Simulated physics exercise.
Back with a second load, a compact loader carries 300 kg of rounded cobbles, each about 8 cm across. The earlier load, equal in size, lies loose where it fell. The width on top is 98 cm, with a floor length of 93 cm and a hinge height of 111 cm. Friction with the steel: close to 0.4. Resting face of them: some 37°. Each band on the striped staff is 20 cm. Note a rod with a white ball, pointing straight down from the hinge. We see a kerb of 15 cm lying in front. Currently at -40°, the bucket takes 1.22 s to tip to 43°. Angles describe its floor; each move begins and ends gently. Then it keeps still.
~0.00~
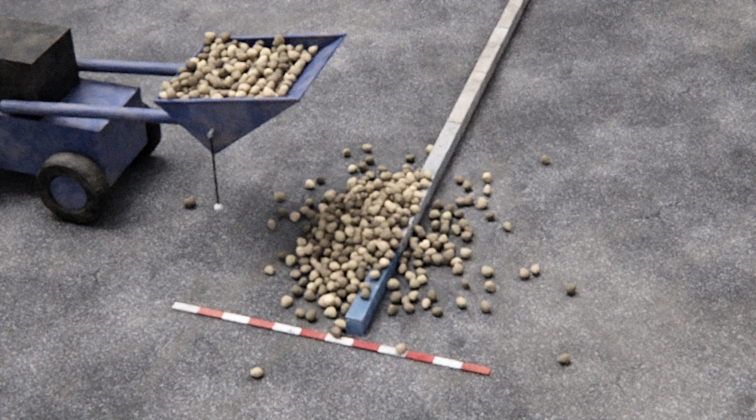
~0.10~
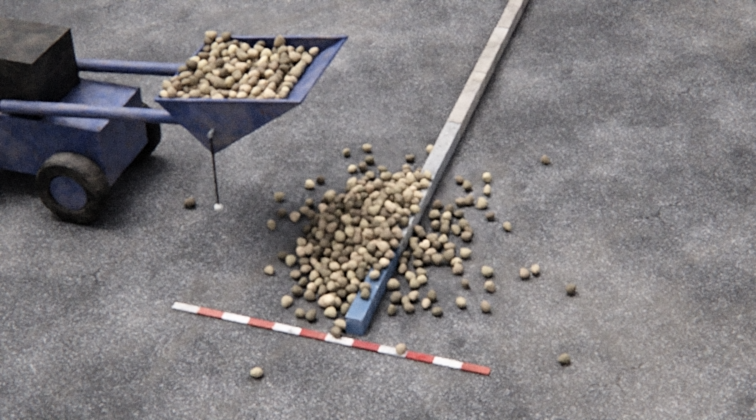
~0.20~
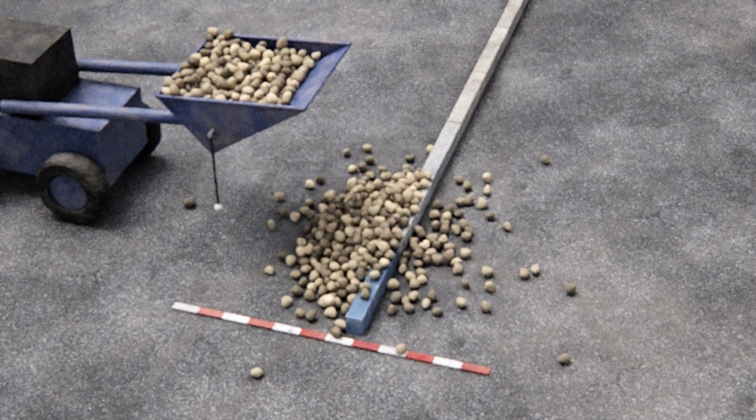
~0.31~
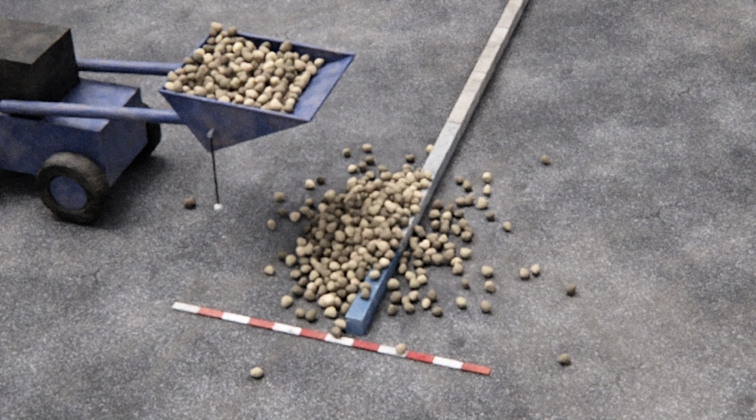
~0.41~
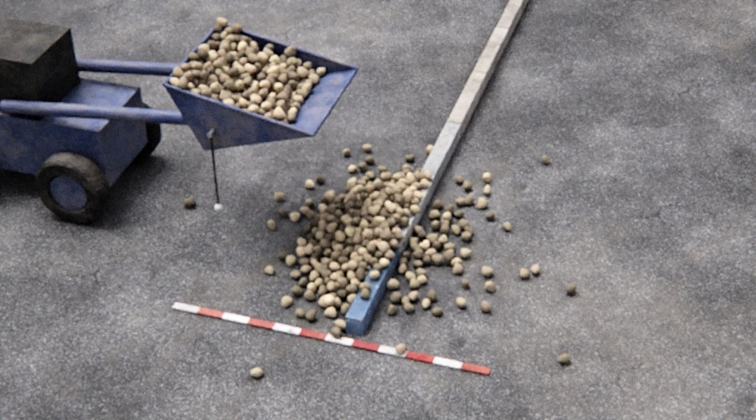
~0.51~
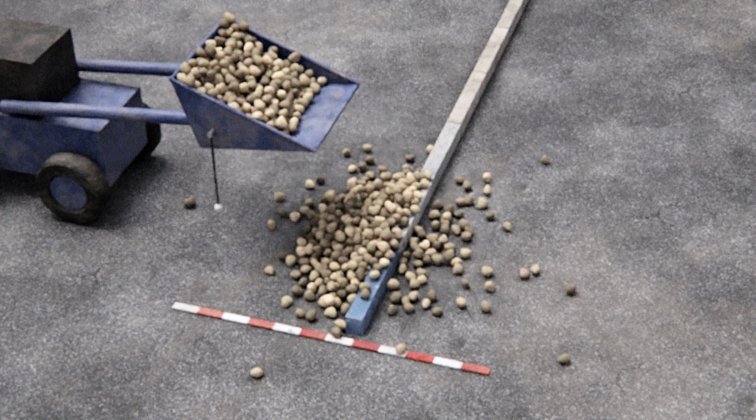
A blue loader's bucket, heaped with rounded stones, slowly tilted forward and its load shifted a little, while the loose pile on the ground around the long kerb and the red-and-white staff stayed still.
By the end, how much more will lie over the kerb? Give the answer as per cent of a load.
About 3 per cent.
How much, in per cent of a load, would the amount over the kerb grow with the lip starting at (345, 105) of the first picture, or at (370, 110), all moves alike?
The first would add around 40 per cent, the second around 70 per cent.
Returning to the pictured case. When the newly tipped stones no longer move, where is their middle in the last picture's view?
They settle centred around (333, 218).
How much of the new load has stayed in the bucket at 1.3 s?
Close to 55 in a hundred is still held.
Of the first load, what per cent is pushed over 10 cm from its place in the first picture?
Roughly 5 percent.
After 0.9 s the floor is at 30°; in per cent of one load, 100 in the bucket, 86 on this side of the kerb, 15 over the kerb; the foremost stones are at (528, 268).
After 1.3 s the floor is at 43°; in per cent of one load, 56 in the bucket, 129 on this side of the kerb, 15 over the kerb; the foremost stones are at (528, 268).
After 1.7 s the floor is at 43°; in per cent of one load, 7 in the bucket, 178 on this side of the kerb, 15 over the kerb; the foremost stones are at (528, 268).
After 4.2 s the floor is at 43°; in per cent of one load, 0 in the bucket, 182 on this side of the kerb, 18 over the kerb; the foremost stones are at (528, 268). Net gain over the kerb, 3.
